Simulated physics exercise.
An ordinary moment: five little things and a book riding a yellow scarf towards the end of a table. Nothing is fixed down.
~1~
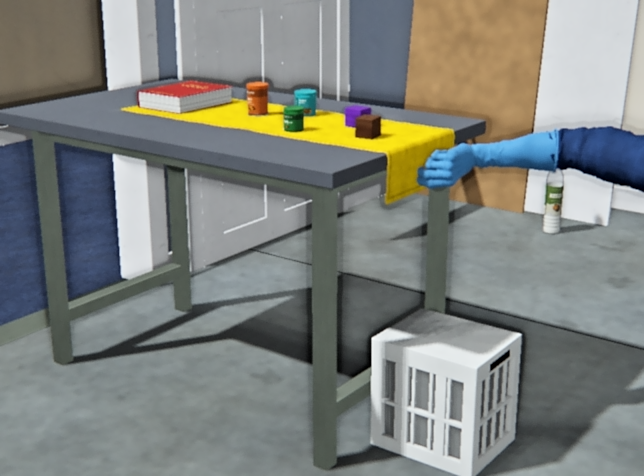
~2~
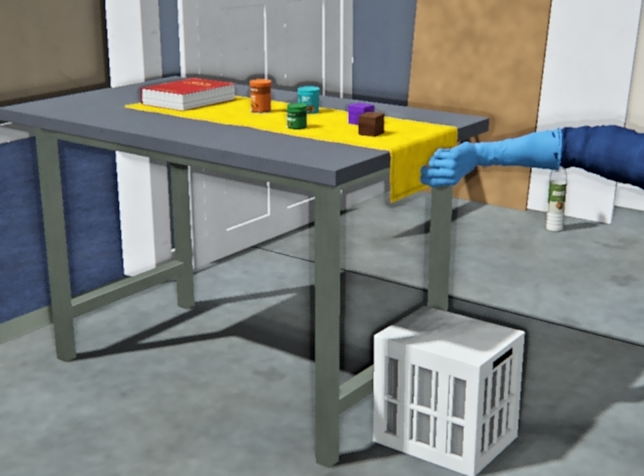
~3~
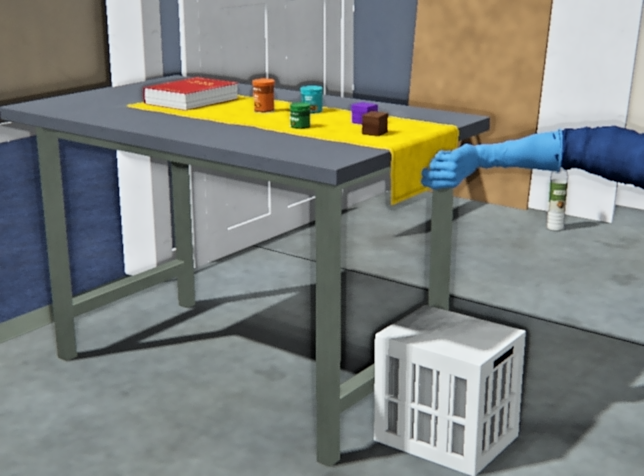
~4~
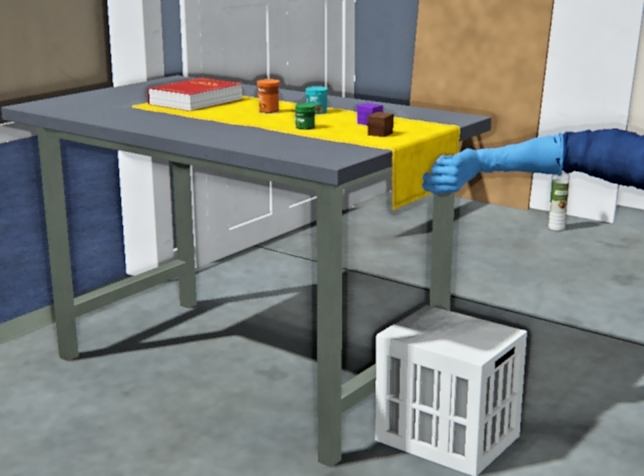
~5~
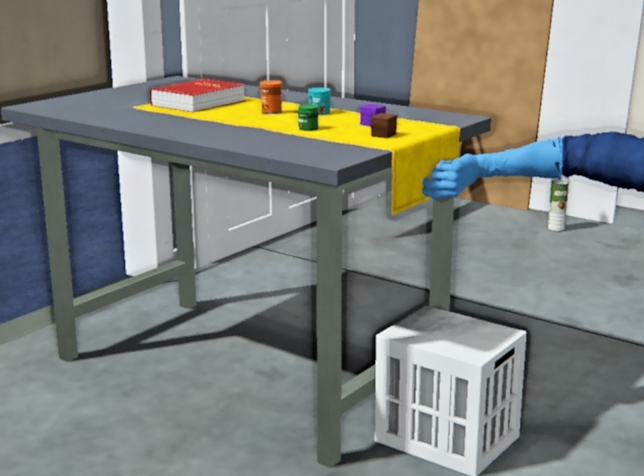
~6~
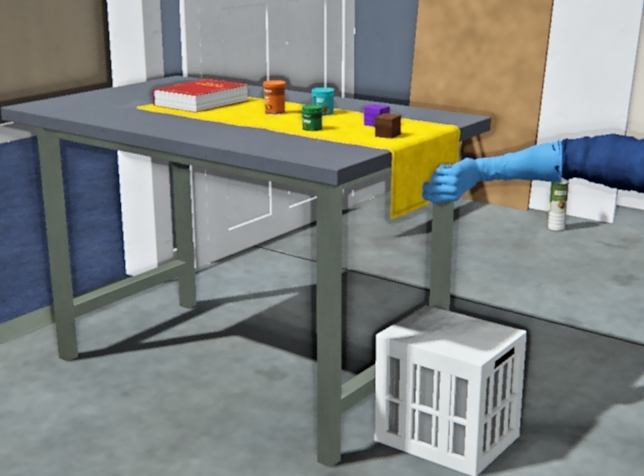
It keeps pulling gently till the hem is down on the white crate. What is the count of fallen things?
It carries off three.
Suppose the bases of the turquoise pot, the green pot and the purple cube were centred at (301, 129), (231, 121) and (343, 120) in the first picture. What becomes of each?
The turquoise pot goes over, the green pot remains up, the purple cube tumbles off.
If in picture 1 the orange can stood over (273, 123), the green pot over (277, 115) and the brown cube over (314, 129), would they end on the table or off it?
The orange can does not fall, the green pot does not fall, the brown cube tumbles off.
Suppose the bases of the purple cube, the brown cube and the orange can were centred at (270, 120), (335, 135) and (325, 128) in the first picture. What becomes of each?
The purple cube remains up, the brown cube is carried off, the orange can drops off.
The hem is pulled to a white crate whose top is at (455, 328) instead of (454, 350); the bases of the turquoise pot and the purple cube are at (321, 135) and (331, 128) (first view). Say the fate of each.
The turquoise pot falls; the purple cube drops off.
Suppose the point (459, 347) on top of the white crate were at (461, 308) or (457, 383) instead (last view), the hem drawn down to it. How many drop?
It would be 2 and 4.
Soon after, hem near (426, 264); brown cube gone.
Then, hem on the crate; brown cube, purple cube and green pot gone.
At rest, hem on the crate; brown cube, purple cube and green pot gone. The answer is three.
